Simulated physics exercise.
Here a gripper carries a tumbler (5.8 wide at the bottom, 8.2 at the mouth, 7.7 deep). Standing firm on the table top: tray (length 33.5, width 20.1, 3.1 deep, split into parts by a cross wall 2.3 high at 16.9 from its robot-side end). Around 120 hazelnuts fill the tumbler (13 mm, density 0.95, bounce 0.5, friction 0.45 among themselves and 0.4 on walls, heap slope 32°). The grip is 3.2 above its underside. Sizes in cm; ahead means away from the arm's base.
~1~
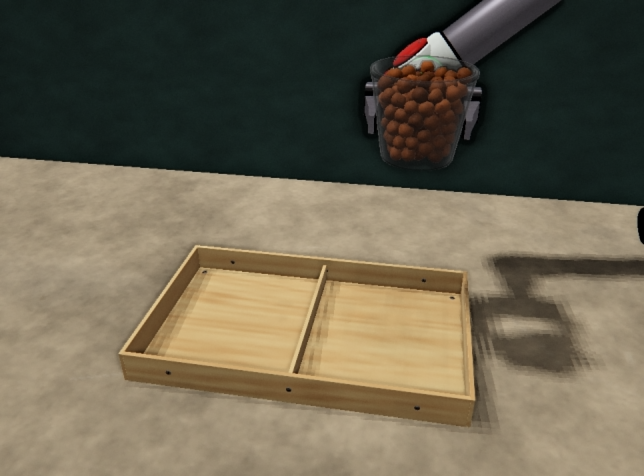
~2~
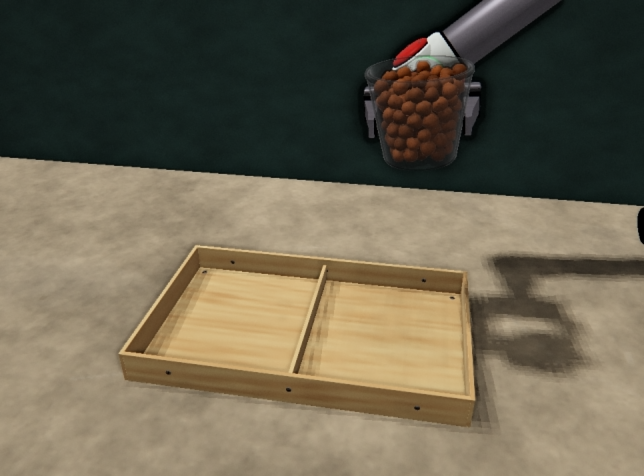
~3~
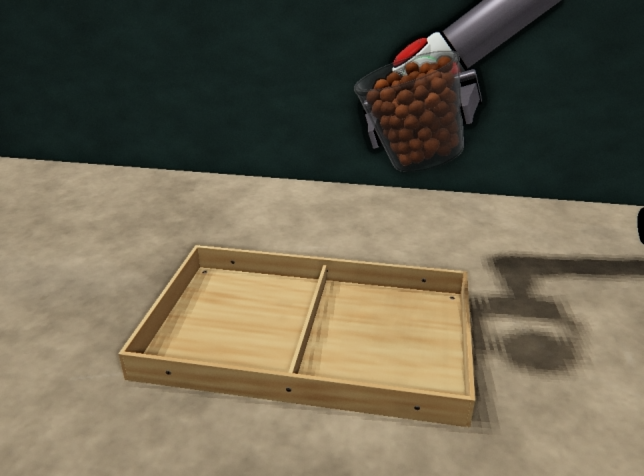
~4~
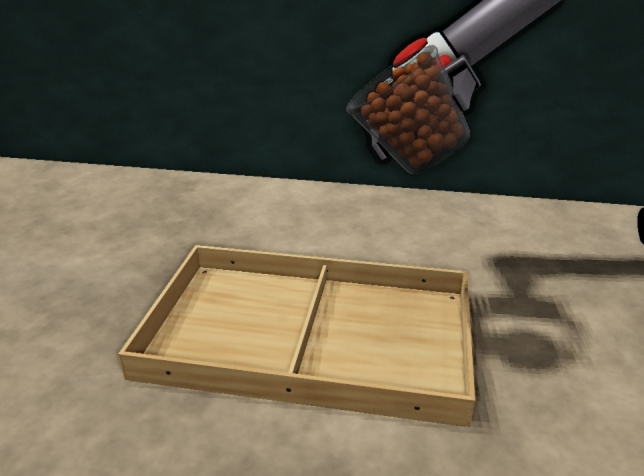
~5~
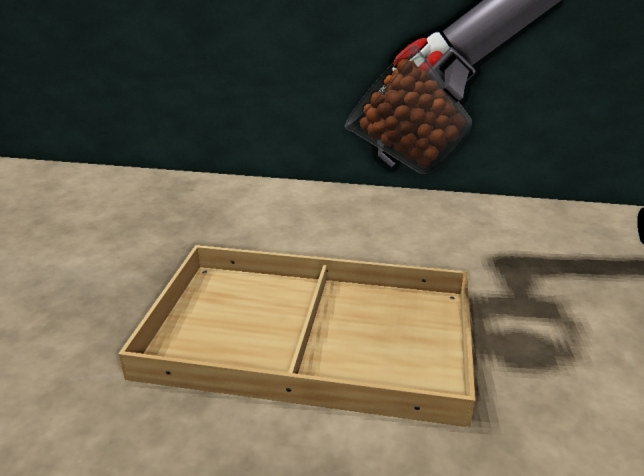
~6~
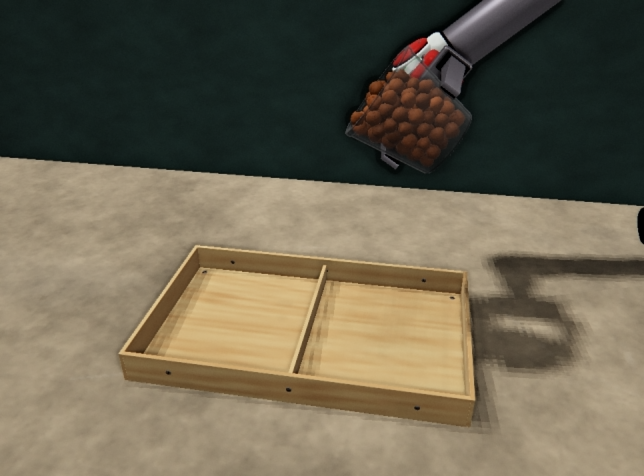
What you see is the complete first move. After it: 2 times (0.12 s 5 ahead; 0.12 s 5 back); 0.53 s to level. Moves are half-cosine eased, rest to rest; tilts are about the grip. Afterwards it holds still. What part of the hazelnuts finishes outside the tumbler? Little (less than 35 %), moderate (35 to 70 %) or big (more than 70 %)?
Outside the tumbler the share is moderate, 35 to 70 %.
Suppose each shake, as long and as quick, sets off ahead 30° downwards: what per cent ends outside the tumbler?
About 25 per cent.
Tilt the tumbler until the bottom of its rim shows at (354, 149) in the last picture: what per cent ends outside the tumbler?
Some 95 per cent.
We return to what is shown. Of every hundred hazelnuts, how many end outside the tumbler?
Some 55 per cent.
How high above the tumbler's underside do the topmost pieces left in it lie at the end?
About 7.0 cm.
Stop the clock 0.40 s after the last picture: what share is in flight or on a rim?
Some 3 per cent.
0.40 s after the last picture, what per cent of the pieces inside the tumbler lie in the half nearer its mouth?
Roughly 65 per cent.
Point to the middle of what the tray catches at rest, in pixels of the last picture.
Around (256, 314).
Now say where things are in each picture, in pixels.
Tumbler middle at (420, 116), level; upper third of the load around (427, 87), from x 385 to 465, top at y 70; 124 in the tumbler, in the first frame.
Tumbler middle at (419, 116), tilted 5° forward; upper third of the load around (424, 87), from x 380 to 460, top at y 70, in the second frame.
Tumbler middle at (418, 116), tilted 19° forward; upper third of the load around (422, 88), from x 375 to 450, top at y 65, in the third frame.
Tumbler middle at (415, 117), tilted 37° forward; upper third of the load around (414, 91), from x 370 to 455, top at y 60, in the fourth frame.
Tumbler middle at (414, 118), tilted 51° forward; upper third of the load around (407, 96), from x 365 to 455, top at y 65, in the fifth frame.
Tumbler middle at (414, 119), tilted 56° forward; upper third of the load around (405, 98), from x 360 to 455, top at y 75; 124 in the tumbler, in the sixth frame.
Then, 0.40 s later, tilted 56° forward, highest piece 28 above the table; 79 in the tumbler, 31 in the far-side part, 10 in the robot-side part, 4 in flight or on a rim.
Then, 0.81 s later, tilted 18° forward, highest piece 28 above the table; 56 in the tumbler, 41 in the far-side part, 19 in the robot-side part, 8 on the table or floor.
Then, 1.21 s later, level, highest piece 30 above the table; 56 in the tumbler, 41 in the far-side part, 19 in the robot-side part, 8 on the table or floor.
Then, 2.26 s later, level, highest piece 30 above the table; 56 in the tumbler, 41 in the far-side part, 19 in the robot-side part, 8 on the table or floor.
At rest, 56 in the tumbler, 41 in the far-side part, 19 in the robot-side part, 8 on the table or floor. That is 55 % outside the tumbler.
